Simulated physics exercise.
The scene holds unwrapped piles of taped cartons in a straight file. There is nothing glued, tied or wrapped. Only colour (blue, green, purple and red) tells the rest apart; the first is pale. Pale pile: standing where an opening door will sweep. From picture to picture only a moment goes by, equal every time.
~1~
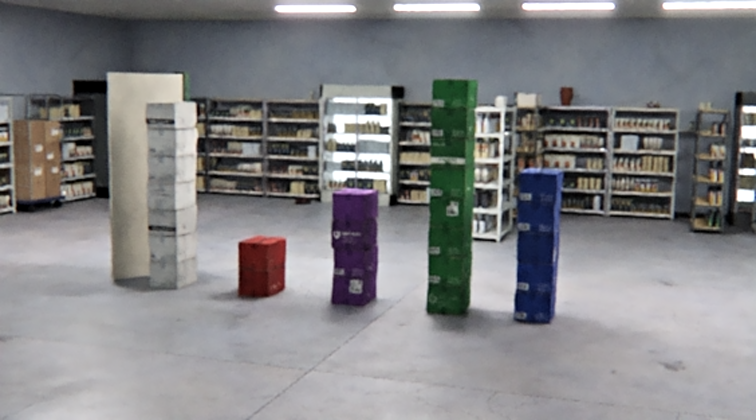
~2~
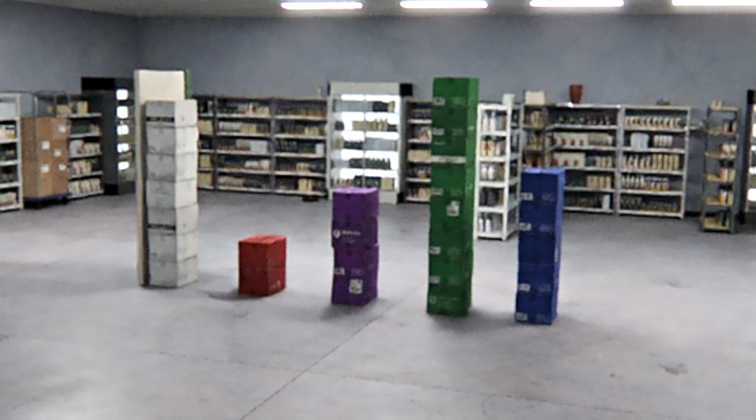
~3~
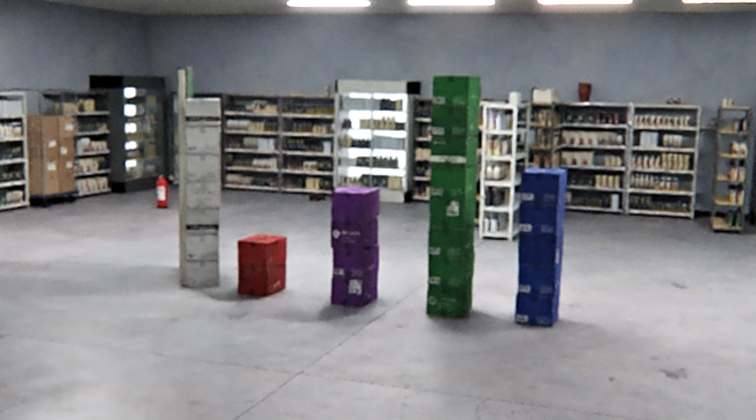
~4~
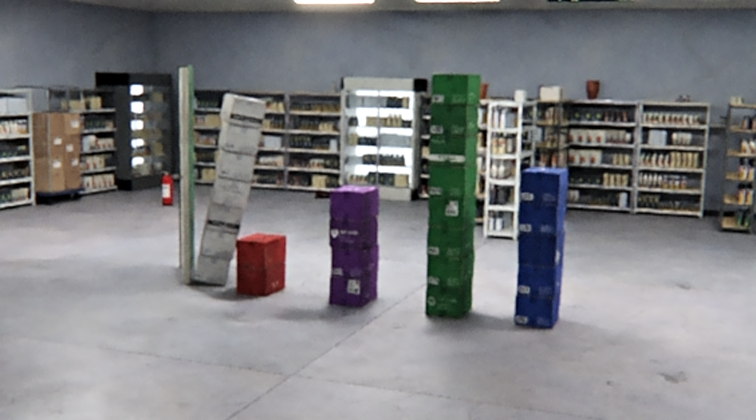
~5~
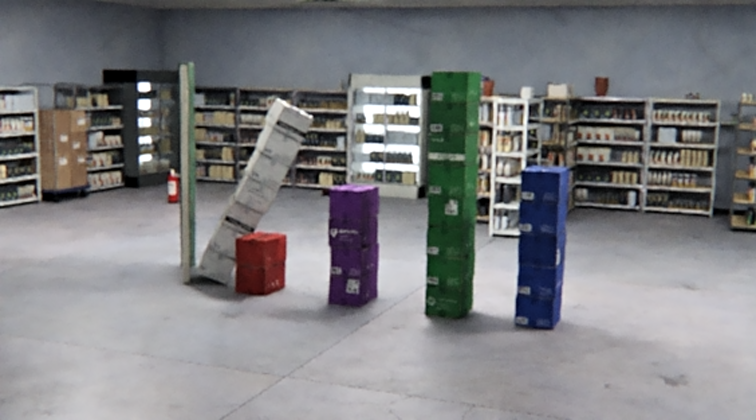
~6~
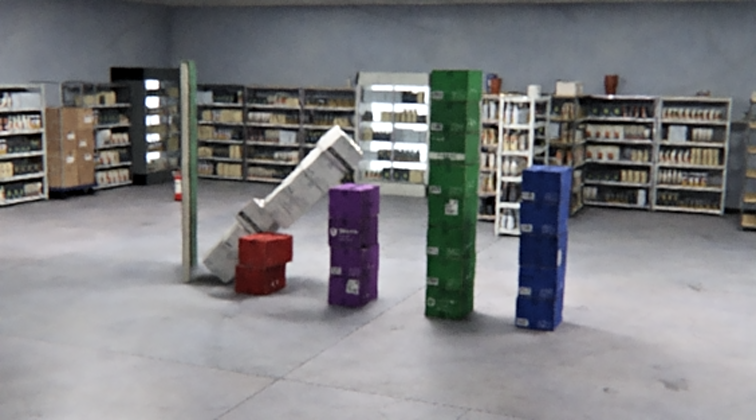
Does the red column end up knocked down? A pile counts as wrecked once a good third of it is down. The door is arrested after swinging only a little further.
No, it stays up.
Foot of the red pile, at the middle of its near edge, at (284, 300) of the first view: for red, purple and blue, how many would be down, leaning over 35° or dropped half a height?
Down at the end: Red 0, purple 0, blue 0.
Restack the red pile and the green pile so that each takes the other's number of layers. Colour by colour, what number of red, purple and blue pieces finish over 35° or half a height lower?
Red 8, purple 2, blue 0.
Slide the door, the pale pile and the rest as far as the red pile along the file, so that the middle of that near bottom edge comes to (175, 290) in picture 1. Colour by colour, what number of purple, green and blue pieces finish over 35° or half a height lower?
Per colour the numbers are purple 0, green 0 and blue 0.
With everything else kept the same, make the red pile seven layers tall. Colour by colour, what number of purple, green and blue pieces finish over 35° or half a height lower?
Purple: 4; green: 8; blue: 5.
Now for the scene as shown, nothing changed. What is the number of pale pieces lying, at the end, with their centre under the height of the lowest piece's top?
Counting them up gives 7.
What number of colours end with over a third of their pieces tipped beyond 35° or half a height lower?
0.
Soon, 7 of the pale pile down; none of the 2 red cartons down (0 of 19 in all colours); top red carton displaced a little.
Finally, 7 of the pale pile down; none of the 2 red cartons down (0 of 19 in all colours); top red carton displaced a little; top green carton unmoved. Seen by the last camera, middles, top red carton near (267, 250), top green carton near (457, 85).
